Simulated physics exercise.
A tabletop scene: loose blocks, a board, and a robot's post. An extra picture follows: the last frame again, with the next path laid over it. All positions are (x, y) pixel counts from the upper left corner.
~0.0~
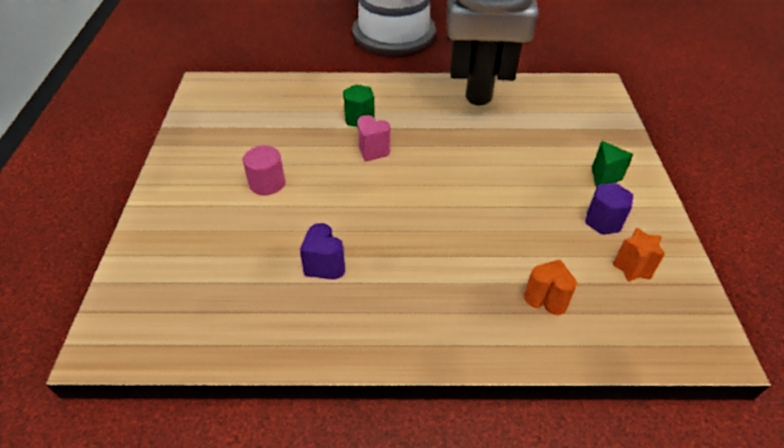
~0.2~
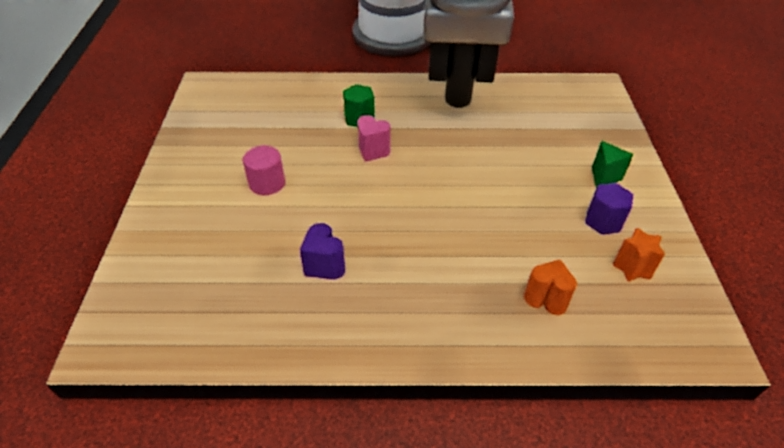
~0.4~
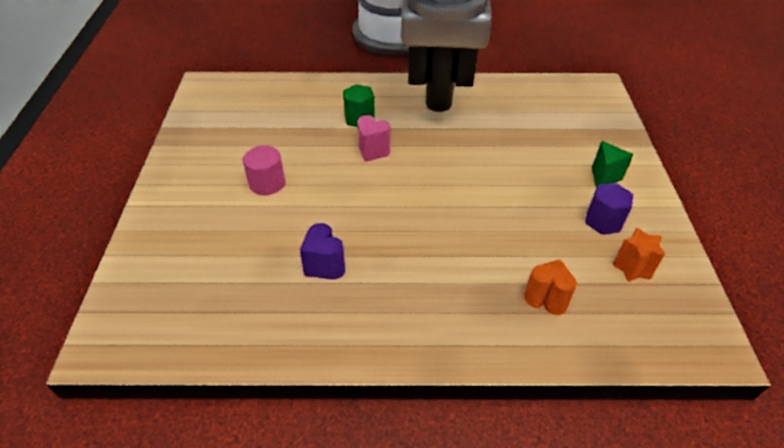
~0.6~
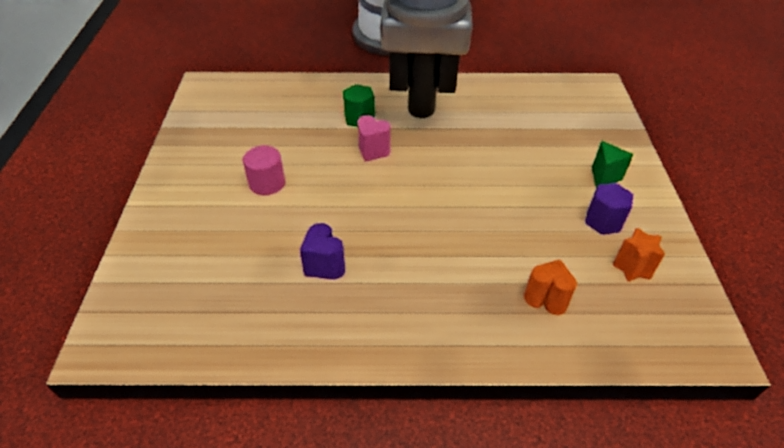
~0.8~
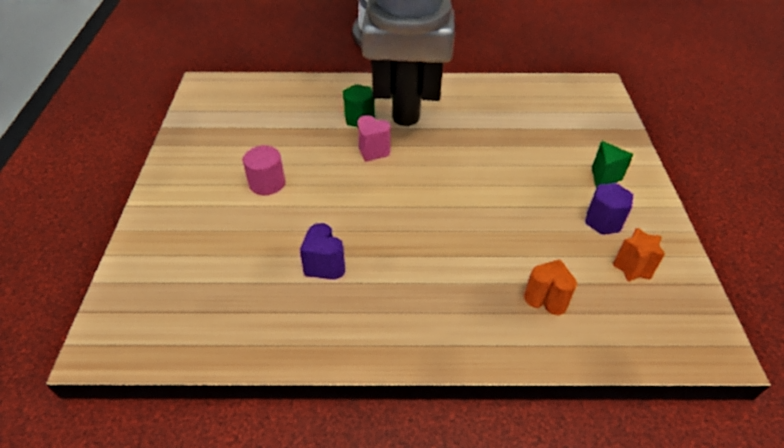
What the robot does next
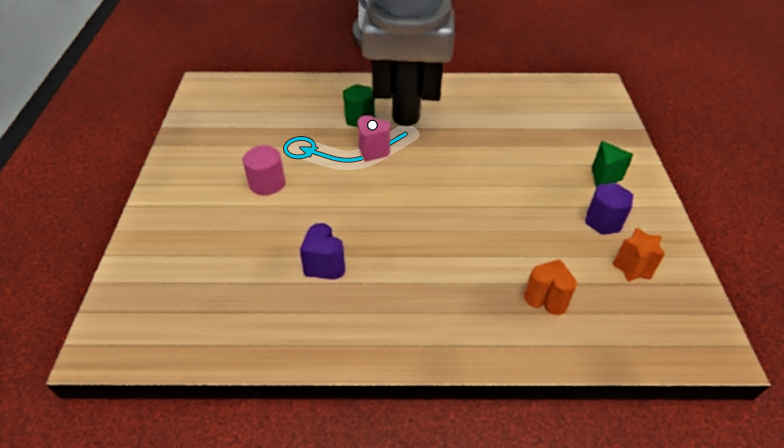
To begin with, a robot's dark post stands near the back edge of a wooden board scattered with green, pink, purple and orange blocks. The post then slides steadily left and slightly forward, drawing close beside the green hexagon and pink heart, while all the blocks stay still.
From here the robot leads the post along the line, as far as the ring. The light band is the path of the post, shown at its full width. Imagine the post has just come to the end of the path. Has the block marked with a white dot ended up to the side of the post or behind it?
I'd say yes.
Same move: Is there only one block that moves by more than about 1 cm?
Yes.
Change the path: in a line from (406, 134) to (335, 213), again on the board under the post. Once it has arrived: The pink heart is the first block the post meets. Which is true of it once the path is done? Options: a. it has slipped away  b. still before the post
Correct choice: A.
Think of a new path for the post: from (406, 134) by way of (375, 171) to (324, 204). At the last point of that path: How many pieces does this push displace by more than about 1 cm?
Going by the path, one block will move.
The drawn path runs from (406, 134) by way of (375, 152) and (337, 159) to (300, 148); the dot is on the pink heart.
What follows on the original path. One third of the way, post (374, 137); pink heart (350, 133), turned 35° clockwise.
Two thirds of the way, post (335, 144); pink heart (310, 142), turned 30° clockwise.
At the end, post (297, 132); green hexagon not moved; pink heart (296, 141).
